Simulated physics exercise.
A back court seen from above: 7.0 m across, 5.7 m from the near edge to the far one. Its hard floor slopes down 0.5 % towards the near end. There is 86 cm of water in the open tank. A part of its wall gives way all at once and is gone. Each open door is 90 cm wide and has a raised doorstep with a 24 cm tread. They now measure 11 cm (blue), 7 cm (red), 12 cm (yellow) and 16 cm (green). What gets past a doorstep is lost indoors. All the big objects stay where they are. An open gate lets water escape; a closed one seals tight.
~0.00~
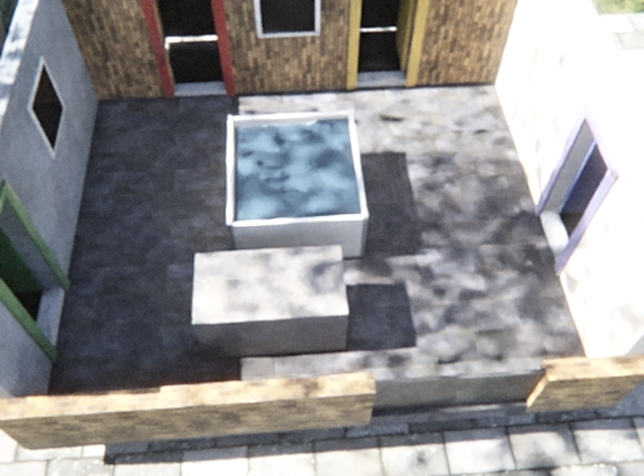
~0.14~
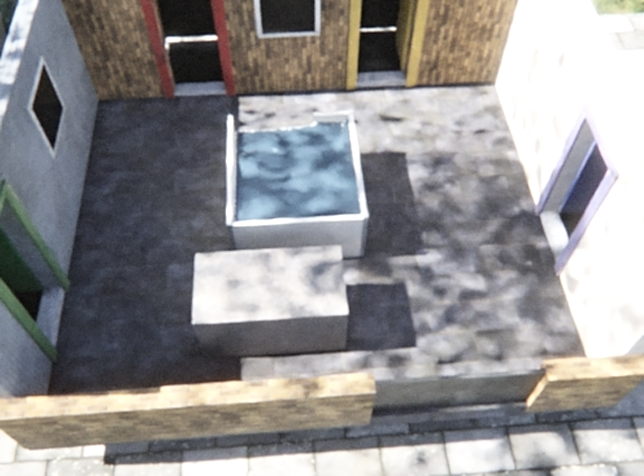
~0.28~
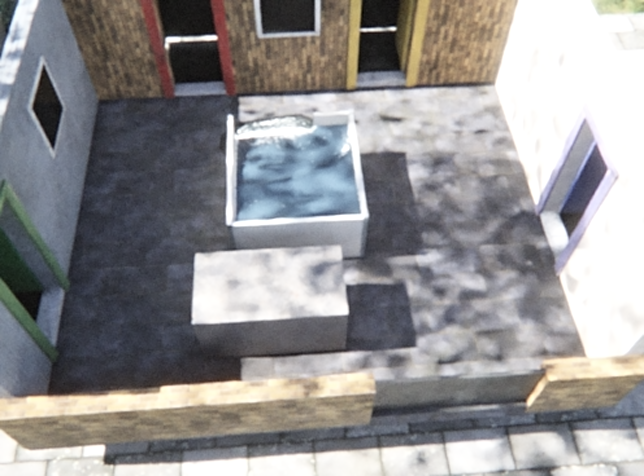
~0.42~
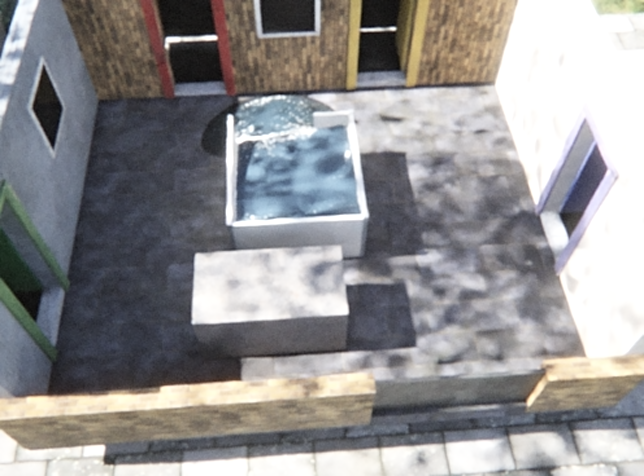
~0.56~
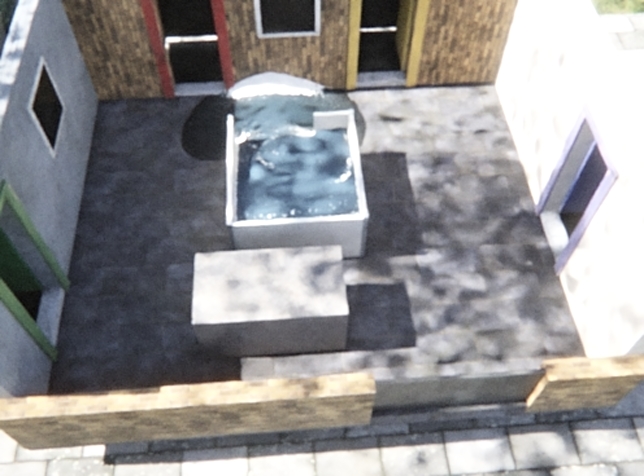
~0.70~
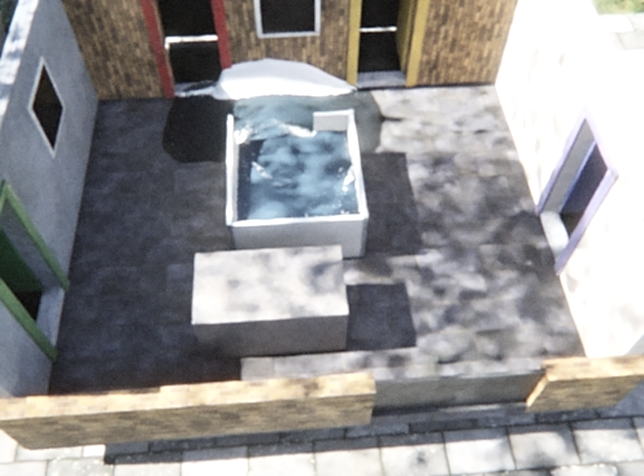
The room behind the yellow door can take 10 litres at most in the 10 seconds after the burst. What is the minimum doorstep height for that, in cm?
Some 10 cm above the ground.
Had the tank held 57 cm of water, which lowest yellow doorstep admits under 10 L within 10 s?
Then roughly 5.5 cm.
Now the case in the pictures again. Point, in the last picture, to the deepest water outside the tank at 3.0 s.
Near (98, 111).
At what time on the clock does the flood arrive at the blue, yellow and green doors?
Arrival: Blue 2.8 s, yellow 0.8 s, green 2.8 s.
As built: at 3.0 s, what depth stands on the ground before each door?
Depths in cm: Blue 5, red 16, yellow 11, green 3.
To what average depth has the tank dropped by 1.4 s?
Roughly 49 cm on average.
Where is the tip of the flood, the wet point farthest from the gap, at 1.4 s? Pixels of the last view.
At about (468, 86).
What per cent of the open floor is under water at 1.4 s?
About 20 per cent.
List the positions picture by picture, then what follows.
In the first frame, the open tank at (294, 168) is whole and still, 86 cm deep; the yellow door at (386, 40) is dry.
In the second frame, the front is at a hidden place, 0.4 m from the gap on the far side; 0.3 m2 of floor is wet, 86 cm left at the back.
In the third frame, the front is at a hidden place, 0.9 m from the gap on the far side; 1.2 m2 of floor is wet, 86 cm left at the back.
In the fourth frame, the front is at (283, 95), 1.5 m from the gap on the far side; 2.5 m2 of floor is wet, 82 cm left at the back.
In the fifth frame, water pours out on the far side and has run 1.6 m, to (334, 90); about 8 cm deep outside, 74 cm at the back.
In the sixth frame, the gap is on the far side, the front 1.9 m out at (200, 84); the back of the open tank holds 75 cm; the yellow door at (386, 40), 2.5 m from the gap, is still 0.3 m from the nearest water.
After 1.4 s water covers 20 % of the floor, deepest (54 cm) near (266, 103); 14 cm at the yellow door, 0 litres in over its 12 cm doorstep.
After 3.0 s water covers 50 % of the floor, deepest (32 cm) near (98, 111); 11 cm at the yellow door, 4 litres in over its 12 cm doorstep.
After 10.0 s water covers 100 % of the floor, deepest (17 cm) near (43, 422); 3 cm at the yellow door, 5 litres in over its 12 cm doorstep.
At the yellow door as built, the water arrived by 0.8 s and peaked near 14 cm at 1.6 s.
Run again over the same 10 s with other heights there, 17 litres in over 8.5 cm, 6 litres over 11.5 cm. The limit of 10 litres is kept from about 10 cm up.
